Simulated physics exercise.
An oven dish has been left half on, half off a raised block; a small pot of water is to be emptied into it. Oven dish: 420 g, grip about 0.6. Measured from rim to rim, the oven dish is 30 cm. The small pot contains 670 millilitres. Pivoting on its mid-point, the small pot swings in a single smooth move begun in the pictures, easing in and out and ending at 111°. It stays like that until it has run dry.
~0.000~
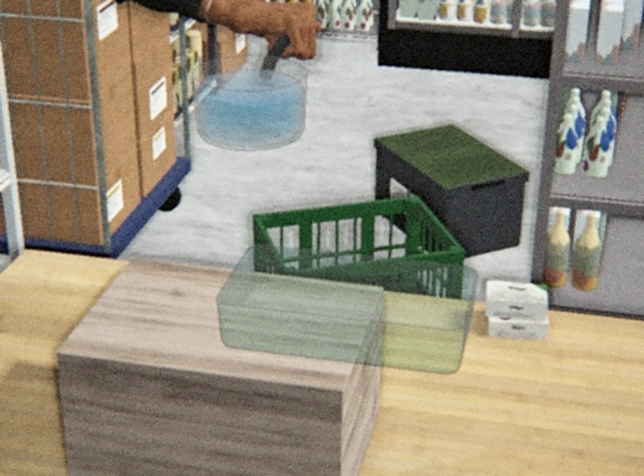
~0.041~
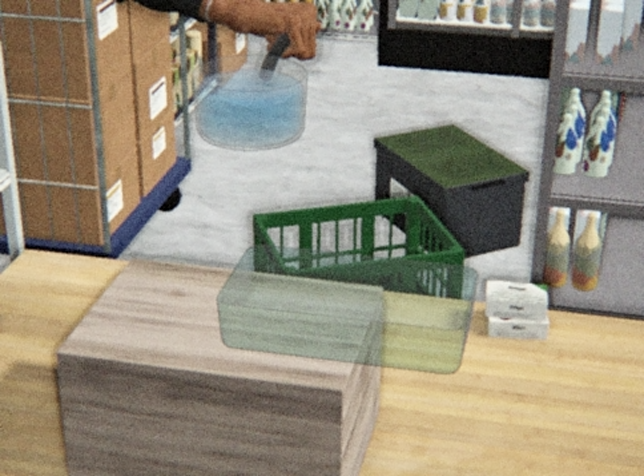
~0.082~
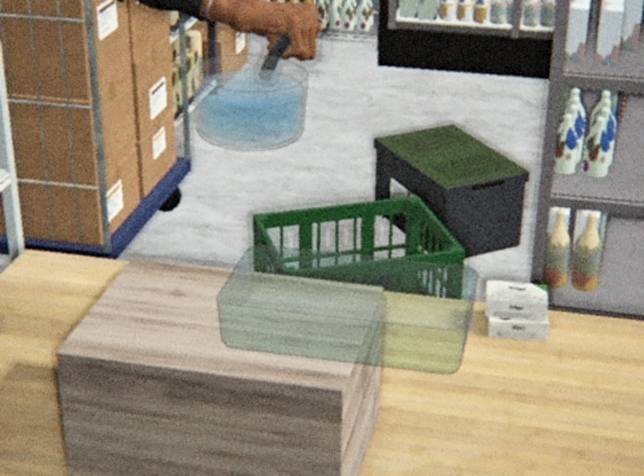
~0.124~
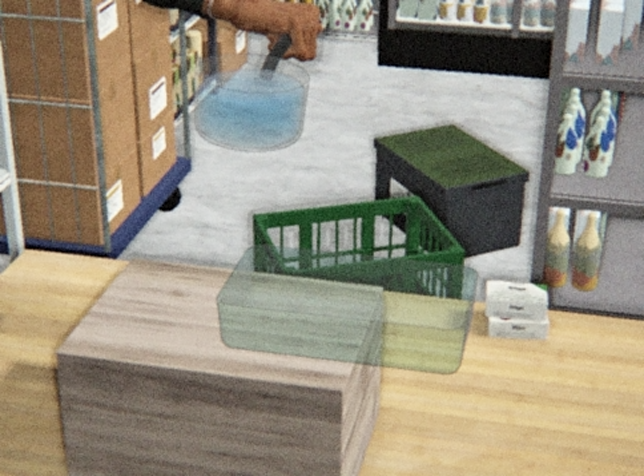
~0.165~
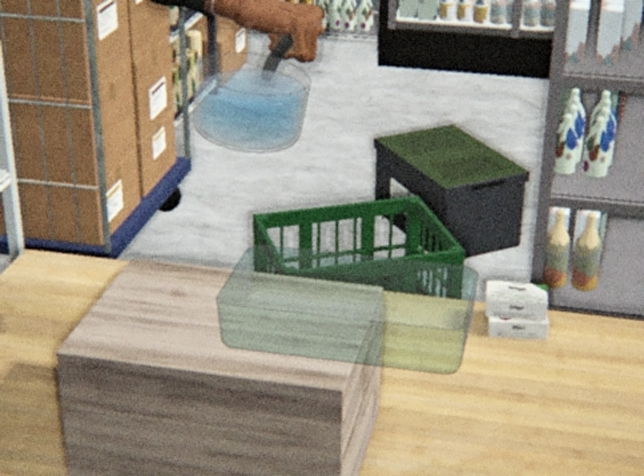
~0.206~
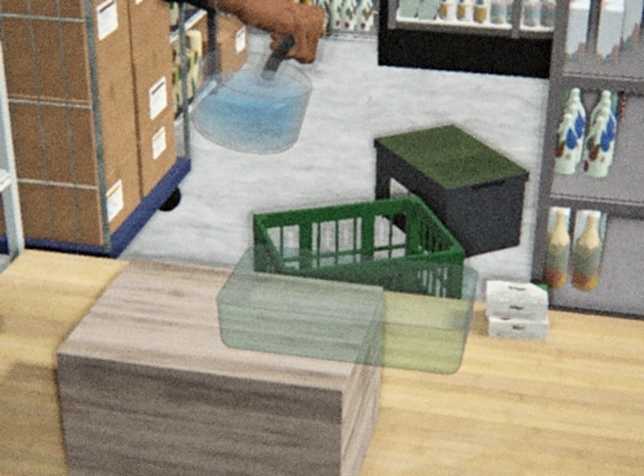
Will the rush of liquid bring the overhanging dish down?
Yes.
By 0.57 s the tilt is 75° and 54 per cent is still to pour; the oven dish lies level with 4 per cent in it.
By 0.84 s the tilt is 109° and 7 per cent is still to pour; the oven dish leans 22° with 65 per cent in it.
By 1.12 s the tilt is 111° and 0 per cent is still to pour; the oven dish leans 73° with 37 per cent in it.
By 1.43 s the tilt is 111° and 0 per cent is still to pour; the oven dish leans 91° with 0 per cent in it.
At rest the oven dish leans 71° with 0 per cent in it.
